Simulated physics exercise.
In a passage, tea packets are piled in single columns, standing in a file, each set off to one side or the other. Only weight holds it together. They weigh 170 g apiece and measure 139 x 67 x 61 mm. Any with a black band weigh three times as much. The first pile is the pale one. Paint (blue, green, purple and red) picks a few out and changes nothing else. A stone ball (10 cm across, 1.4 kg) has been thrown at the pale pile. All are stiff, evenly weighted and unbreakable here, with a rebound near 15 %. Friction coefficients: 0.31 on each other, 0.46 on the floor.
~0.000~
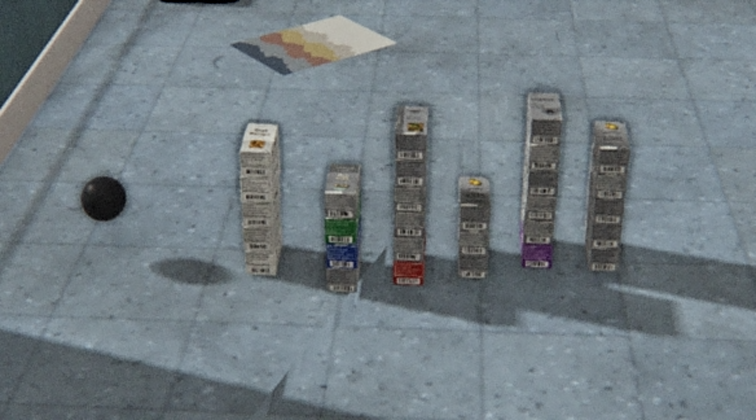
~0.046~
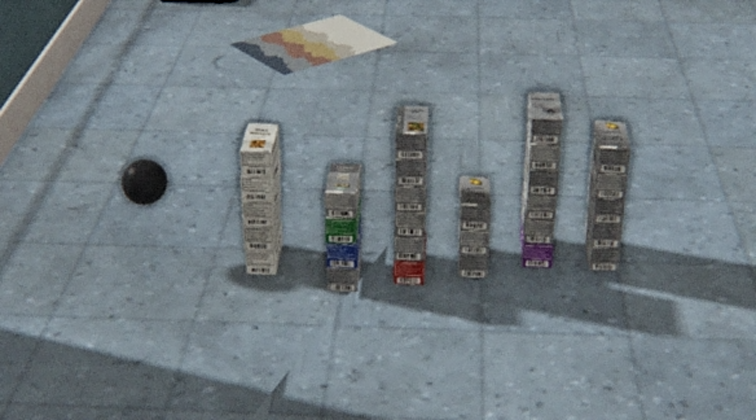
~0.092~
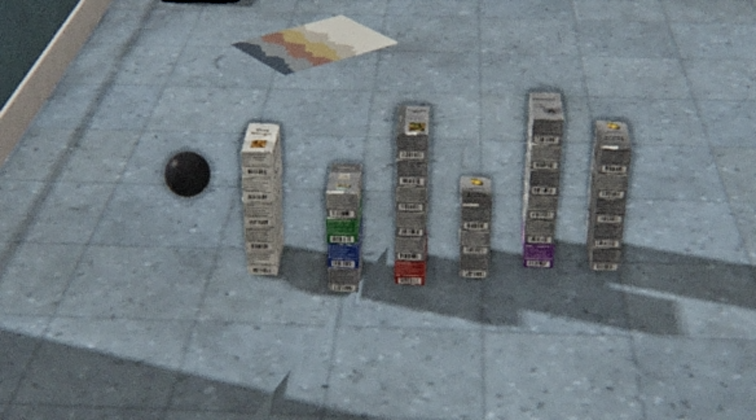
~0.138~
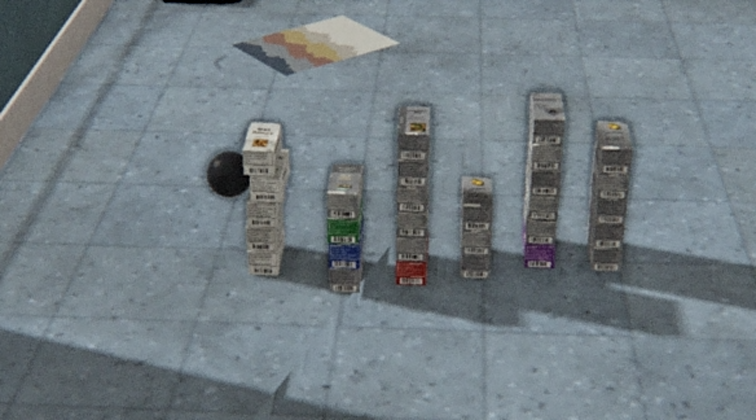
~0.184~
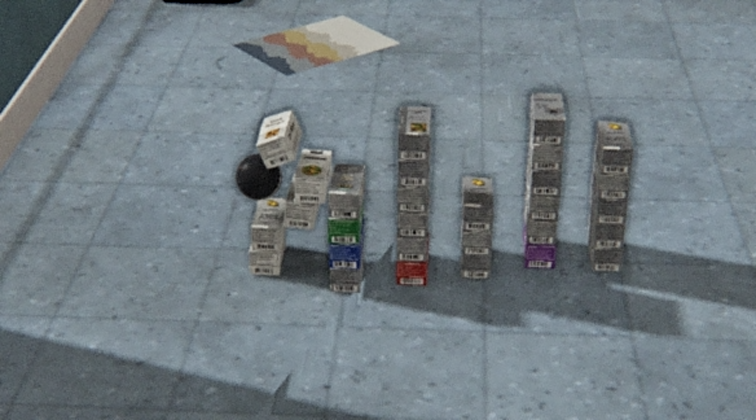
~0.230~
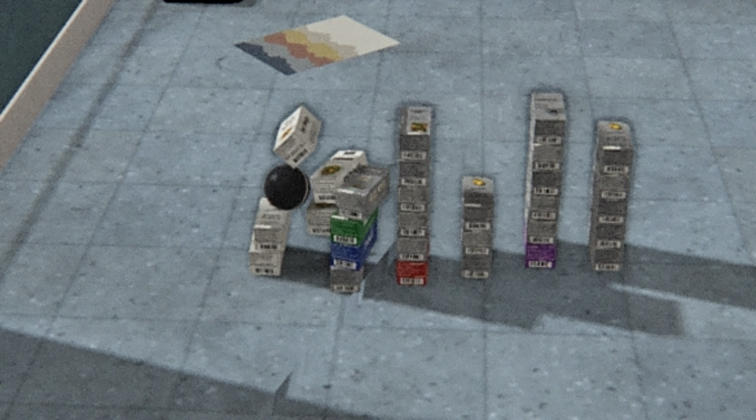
A dark ball flew in from the left and struck the pale stack of small boxes, knocking its upper boxes rightward into the neighboring stack with green and blue boxes, whose top shifted.
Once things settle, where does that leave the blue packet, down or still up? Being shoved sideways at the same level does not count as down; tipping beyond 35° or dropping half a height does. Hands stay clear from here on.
That packet comes down.
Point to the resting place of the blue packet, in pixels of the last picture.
Around (418, 285).
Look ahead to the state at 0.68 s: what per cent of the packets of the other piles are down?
20 per cent by then.
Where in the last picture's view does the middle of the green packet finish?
Near (411, 253).
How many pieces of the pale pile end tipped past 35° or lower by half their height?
3 of them.
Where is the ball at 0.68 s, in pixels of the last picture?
At about (348, 222).
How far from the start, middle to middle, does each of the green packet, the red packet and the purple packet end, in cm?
About: Green 16, red 6, purple 0.
Around 0.34 s, 3 of the pale pile down; none of the 24 other packets down, 10 disturbed; blue packet tipped 12°; green packet tipped 8°.
Around 0.68 s, 3 of the pale pile down; 5 of the 24 other packets down; blue packet 6 cm lower; red packet displaced 56 mm.
Finally (2.5 s), 3 of the pale pile down; 5 of the 24 other packets down; blue packet 6 cm lower; green packet 6 cm lower; red packet displaced 57 mm. Seen by the last camera, middles, blue packet near (418, 286), green packet near (411, 253).
